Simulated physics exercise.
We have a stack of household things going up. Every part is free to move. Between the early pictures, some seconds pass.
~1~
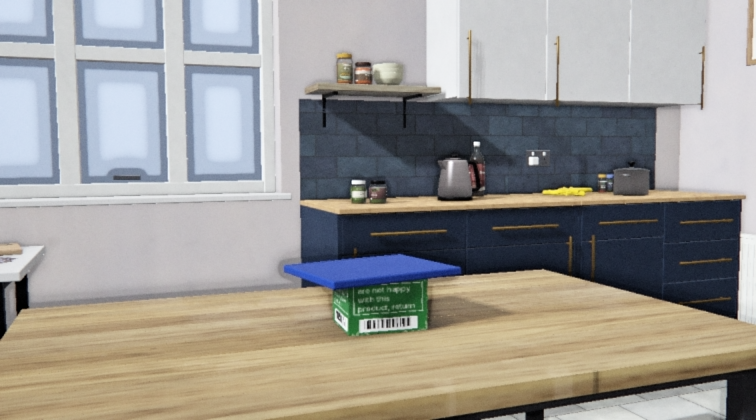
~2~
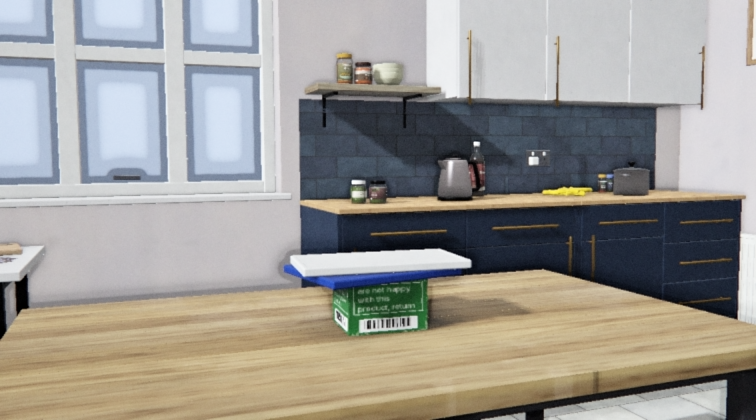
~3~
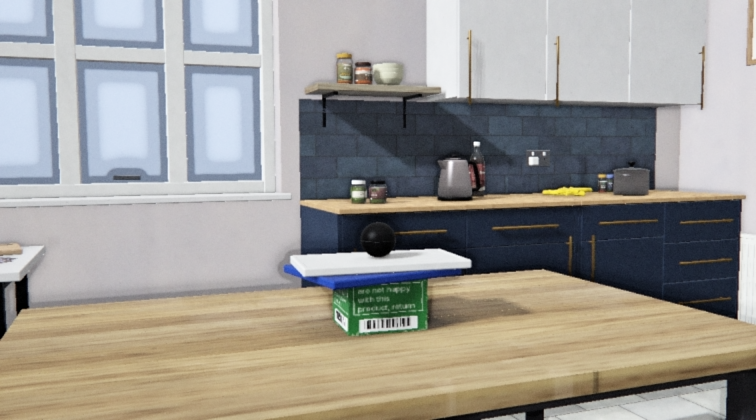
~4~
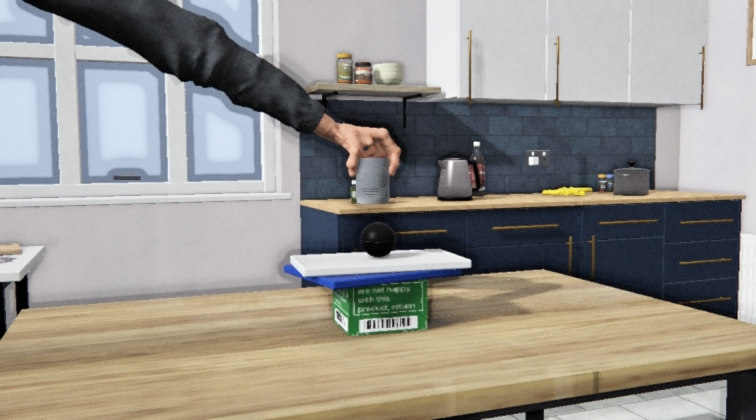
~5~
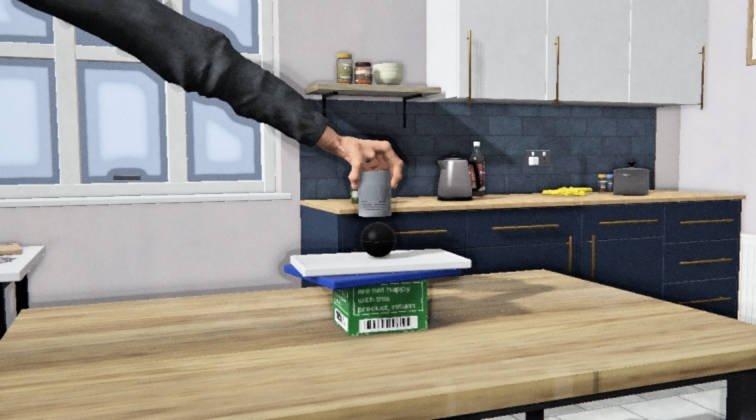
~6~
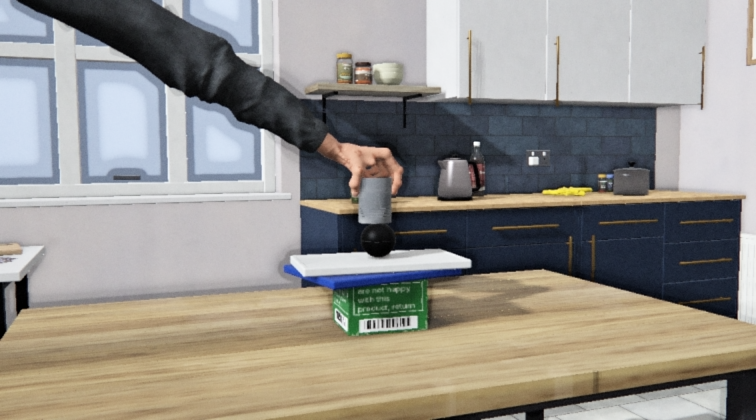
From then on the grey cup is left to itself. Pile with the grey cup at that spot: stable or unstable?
Something topples.
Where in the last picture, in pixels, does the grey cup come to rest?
It ends up close to (322, 245).
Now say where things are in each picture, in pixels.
The last thing is not in view yet, in the first frame.
The last thing is not in view yet; green box (379, 300), in the second frame.
The last thing is not in view yet; white tray (378, 262), in the third frame.
Still above its spot; grey cup (373, 180); green box (379, 300), in the fourth frame.
Still above its spot; grey cup (375, 193); white tray (378, 262), in the fifth frame.
Set down, still held; grey cup (375, 200); green box (379, 300), in the sixth frame.
Then, 0.40 s later than the last frame, grey cup tilted by 47° near (356, 206).
Then, 0.50 s later than the last frame, grey cup now fallen.
Then, 0.60 s later than the last frame, things are still on the move.
Then, 2.00 s later than the last frame, nothing new.
When it is over, fallen, grey cup; the other 4 as before. End places, in pixels of the last picture, grey cup near (322, 245). The pile loses its balance.
